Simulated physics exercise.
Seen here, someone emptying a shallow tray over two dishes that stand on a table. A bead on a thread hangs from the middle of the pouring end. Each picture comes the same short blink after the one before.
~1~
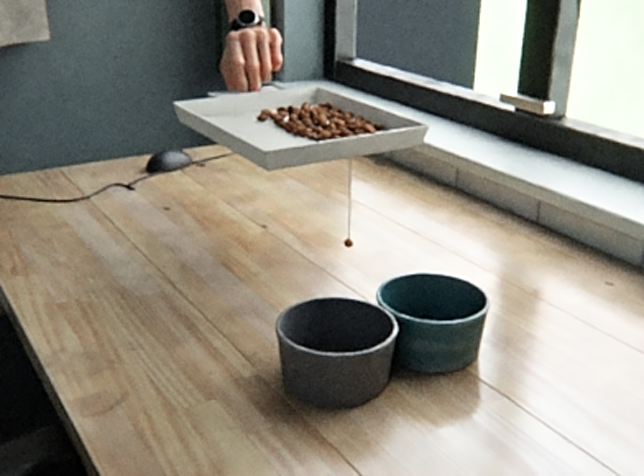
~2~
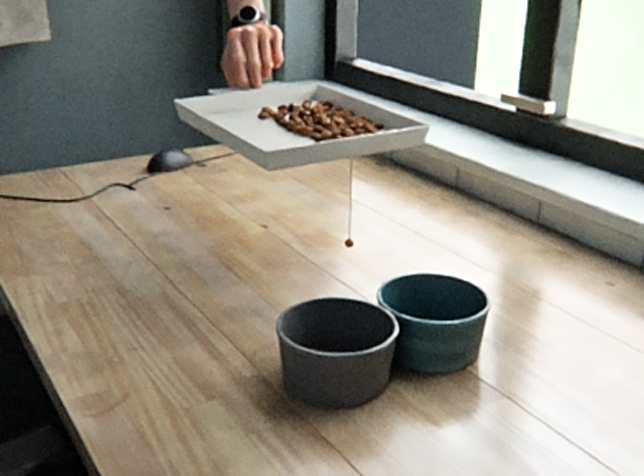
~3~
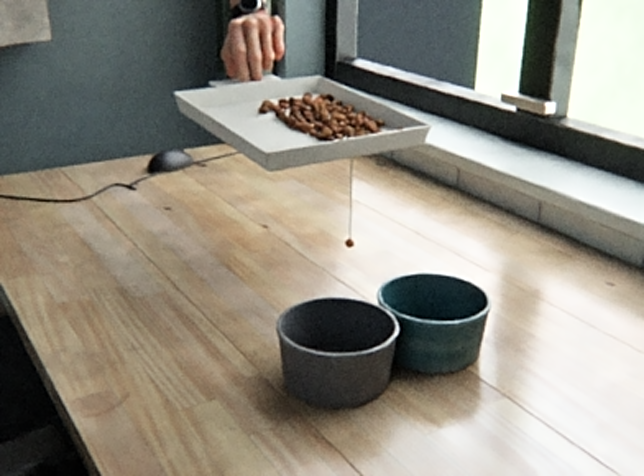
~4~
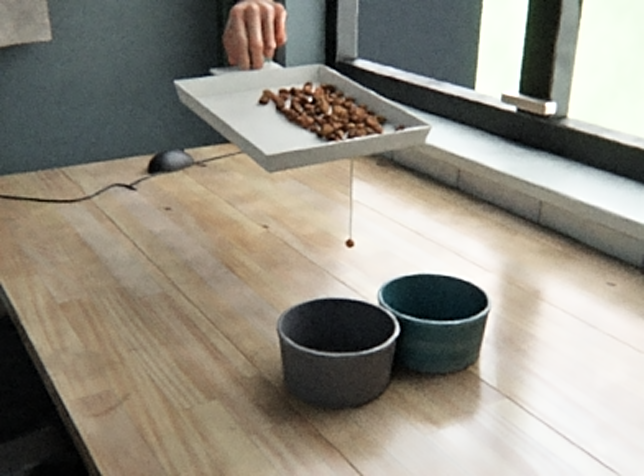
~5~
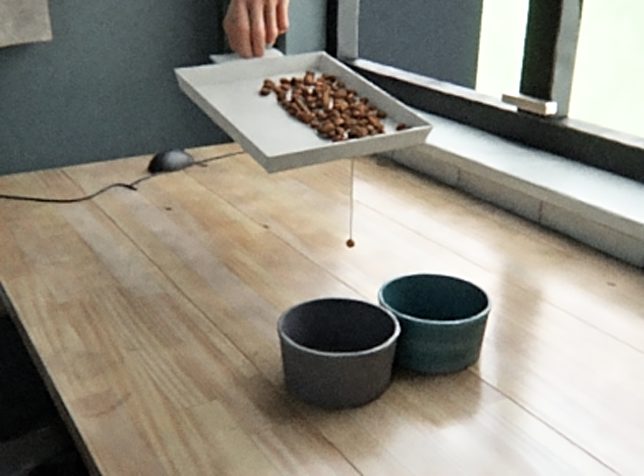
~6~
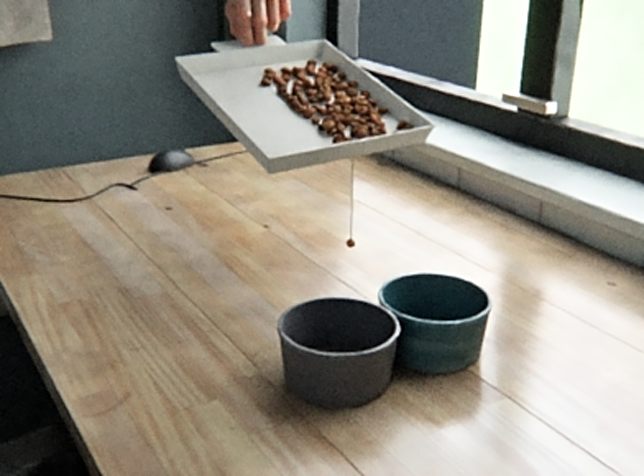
At the start, a hand holds a shallow white tray of brown kibble level above a wooden table, with a bead hanging on a thread over a grey dish and a teal dish. The hand then gradually raises the back of the tray, tilting it clearly toward its front left corner, while the dishes stay still.
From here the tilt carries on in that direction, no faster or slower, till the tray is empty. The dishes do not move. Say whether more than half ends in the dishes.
Together they catch less than half.
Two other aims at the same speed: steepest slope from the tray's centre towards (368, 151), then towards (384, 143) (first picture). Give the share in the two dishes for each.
The first gives 0 %, the second 0 %.
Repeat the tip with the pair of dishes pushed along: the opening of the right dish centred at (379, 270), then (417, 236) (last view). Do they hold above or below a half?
In turn: Most of it; below a half.
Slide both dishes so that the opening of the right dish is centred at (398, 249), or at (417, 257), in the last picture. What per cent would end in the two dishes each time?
First some 50, then 90 per cent.
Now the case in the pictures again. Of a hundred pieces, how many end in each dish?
Left dish: 0 %, right dish: 10 %.
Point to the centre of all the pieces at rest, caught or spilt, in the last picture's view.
Close to (356, 327).
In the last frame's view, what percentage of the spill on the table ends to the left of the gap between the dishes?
Close to 70 per cent.
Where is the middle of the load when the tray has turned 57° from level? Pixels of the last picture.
Close to (354, 132).
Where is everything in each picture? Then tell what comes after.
In the first frame, corners of the pouring end (267, 148) and (423, 125), level; middle of the load (332, 124), bits of dog kibble; left dish (369, 373); right dish (467, 340); bead on its thread (349, 243).
In the second frame, corners of the pouring end (268, 149) and (424, 125), level; middle of the load (333, 123).
In the third frame, corners of the pouring end (269, 150) and (425, 125), tipped barely, lowest at the left corner; middle of the load (334, 119).
In the fourth frame, corners of the pouring end (270, 151) and (426, 124), tipped a little, lowest at the left corner; middle of the load (335, 114).
In the fifth frame, corners of the pouring end (271, 153) and (427, 124), tipped a little, lowest at the left corner; middle of the load (336, 108).
In the sixth frame, corners of the pouring end (272, 154) and (428, 124), tipped clearly, lowest at the left corner; middle of the load (337, 102); left dish (371, 373); right dish (469, 340).
Just after the last frame, tray tipped steeply; almost all on the tray; just a few in the air.
A moment on, tray tipped right over; roughly two thirds on the tray; just a few in the left dish; just a few in the right dish; about a tenth outside both; about a tenth in the air.
Further on, tray tipped past a quarter turn; just a few in the left dish; about a tenth in the right dish; the larger part outside both.
When it is over, tray tipped past a quarter turn; just a few in the left dish; about a tenth in the right dish; the larger part outside both.
